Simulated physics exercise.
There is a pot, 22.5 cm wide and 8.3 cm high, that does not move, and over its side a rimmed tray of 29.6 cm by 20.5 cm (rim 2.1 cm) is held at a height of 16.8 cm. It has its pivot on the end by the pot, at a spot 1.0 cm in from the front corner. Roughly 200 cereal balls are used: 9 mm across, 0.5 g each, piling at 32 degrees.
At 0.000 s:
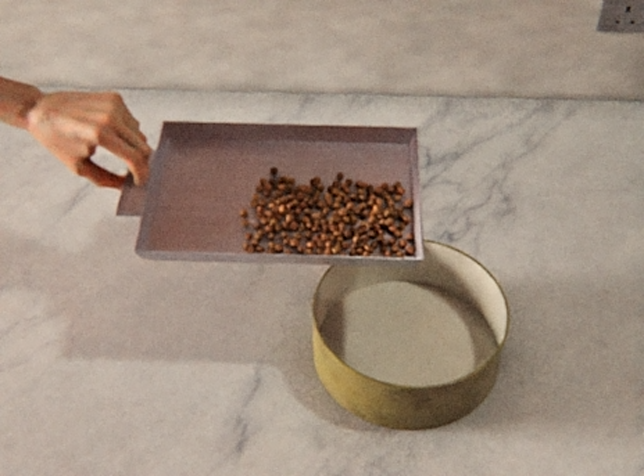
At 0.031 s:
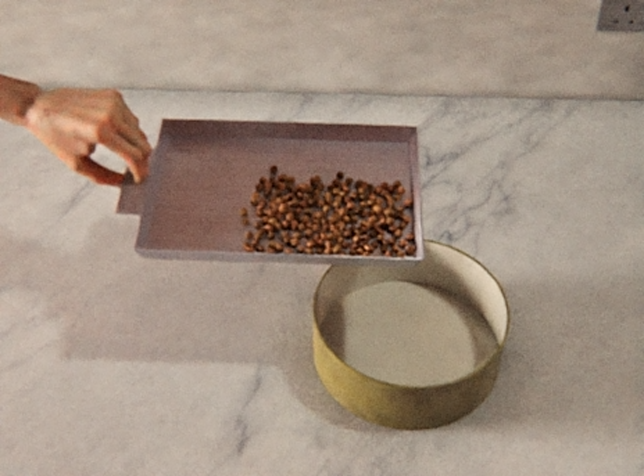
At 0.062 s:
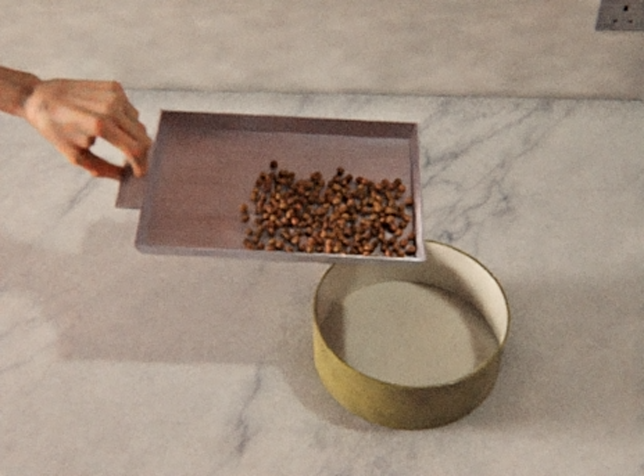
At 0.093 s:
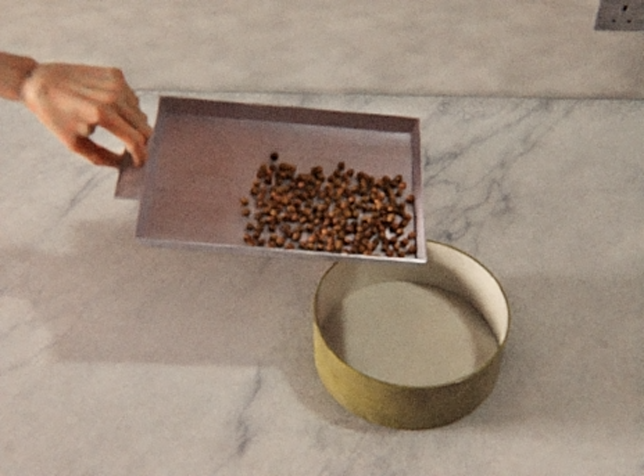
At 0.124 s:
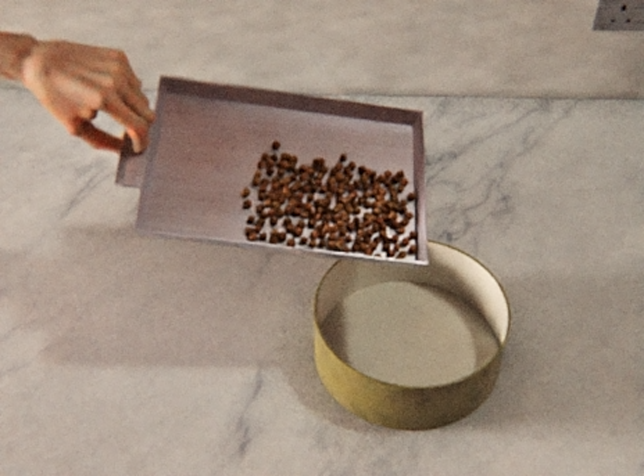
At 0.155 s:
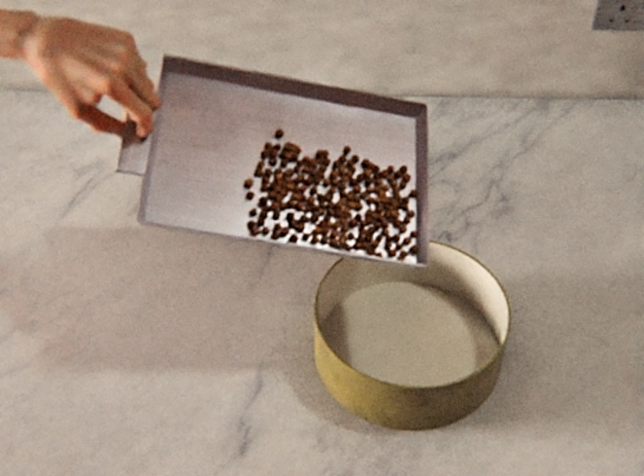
On a marbled countertop, a hand at the left grips the handle of a shallow mauve tray holding small brown balls, its right end above the rim of an empty olive-yellow pot. The hand raises the handle end, slowly then faster, slanting the tray down toward the right while the pot stays still.
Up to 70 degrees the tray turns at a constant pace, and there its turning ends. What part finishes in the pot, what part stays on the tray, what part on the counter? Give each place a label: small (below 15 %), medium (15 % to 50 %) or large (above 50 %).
Shares by place: Pot large, tray medium, counter small.
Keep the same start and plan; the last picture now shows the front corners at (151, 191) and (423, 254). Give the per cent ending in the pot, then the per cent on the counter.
Per cent by place - pot 30, counter 25.
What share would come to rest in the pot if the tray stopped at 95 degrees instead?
Near 95 %, then.
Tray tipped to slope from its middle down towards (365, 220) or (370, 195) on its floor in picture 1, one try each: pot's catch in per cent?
First try: About 55 percent; second try: About 25 percent.
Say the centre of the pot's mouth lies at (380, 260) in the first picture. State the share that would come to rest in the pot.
The share would be some 0 per cent.
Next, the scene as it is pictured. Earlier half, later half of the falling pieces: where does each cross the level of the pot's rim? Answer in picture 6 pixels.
Around (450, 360), then (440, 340).
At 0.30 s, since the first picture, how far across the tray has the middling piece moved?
1 cm.
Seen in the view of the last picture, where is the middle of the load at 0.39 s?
Around (386, 209).
After 0.30 s, tilt 48 degrees; the tray holds 100 %, the pot 0 %.
After 0.39 s, tilt 65 degrees; the tray holds 100 %, the pot 0 %.
After 0.62 s, tilt 70 degrees; the tray holds 55 %, the pot 15 %.
In the end, at 1.8 s, pot 65 %, tray 30 %, counter 5 %.
